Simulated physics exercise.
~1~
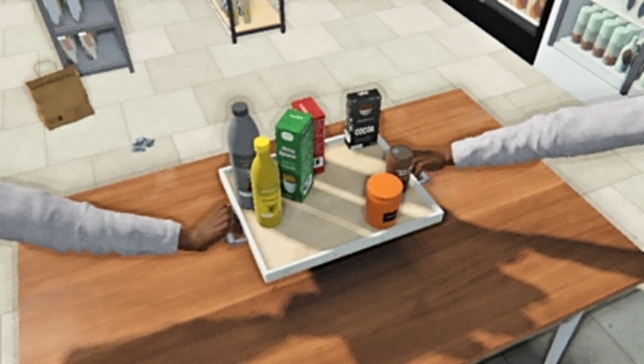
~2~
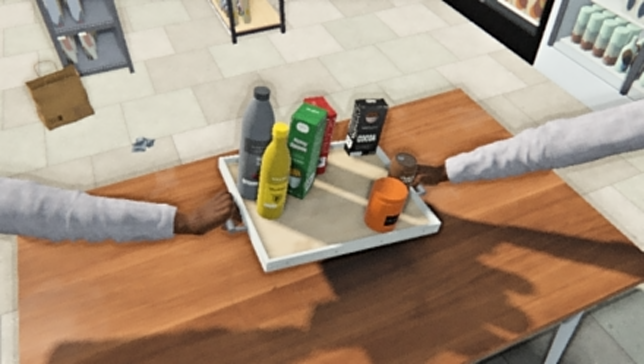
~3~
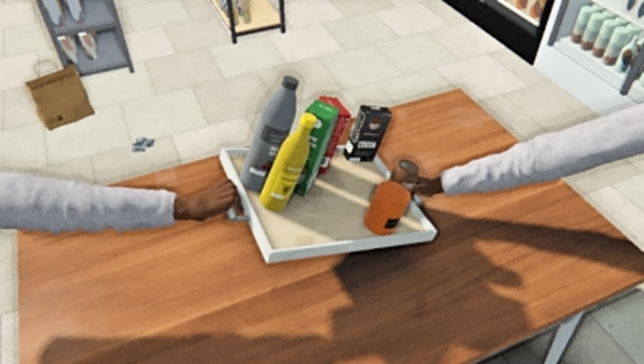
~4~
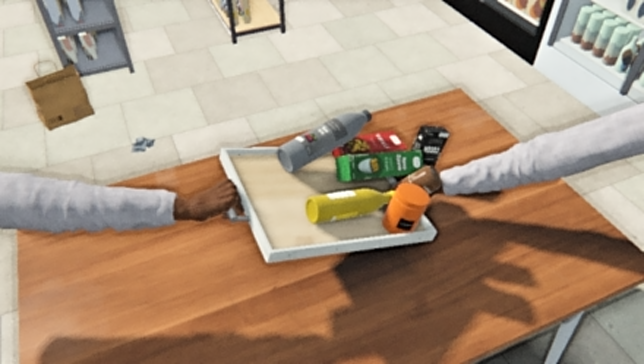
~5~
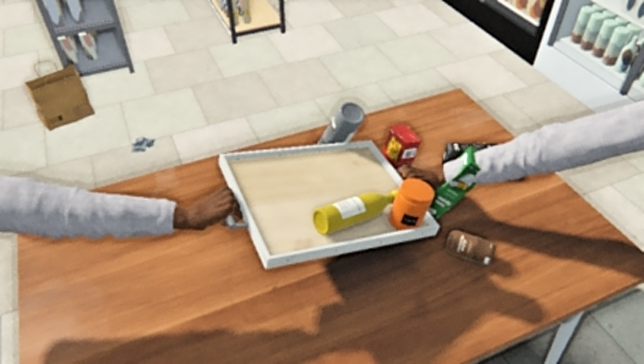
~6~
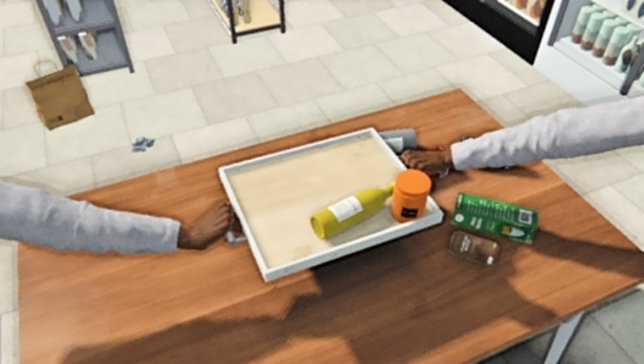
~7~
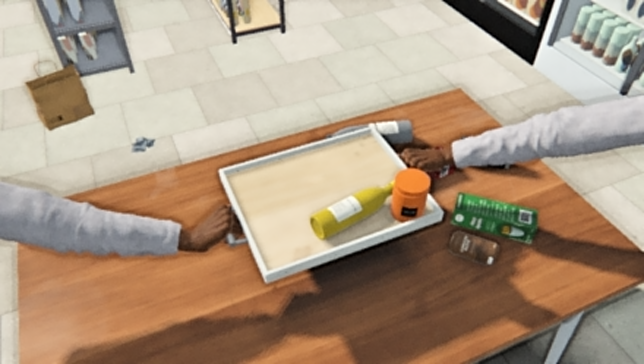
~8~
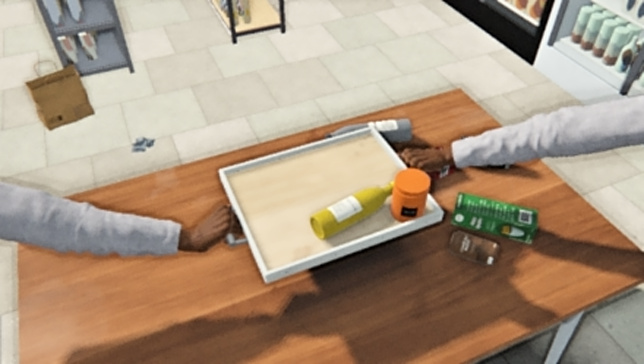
At first, two hands hold a white-rimmed tray above a wooden table, with bottles, cartons, a black packet, a small brown can and an orange jar standing on it. The tray tips down to the right, and the items lean and begin to fall over. The grey bottle, cartons and packet topple and tumble over the far and right edges, while the yellow bottle drops onto its side. As the hands level the tray, the yellow bottle lies beside the upright orange jar near the right rim, with the green carton, brown can and grey bottle lying outside it.
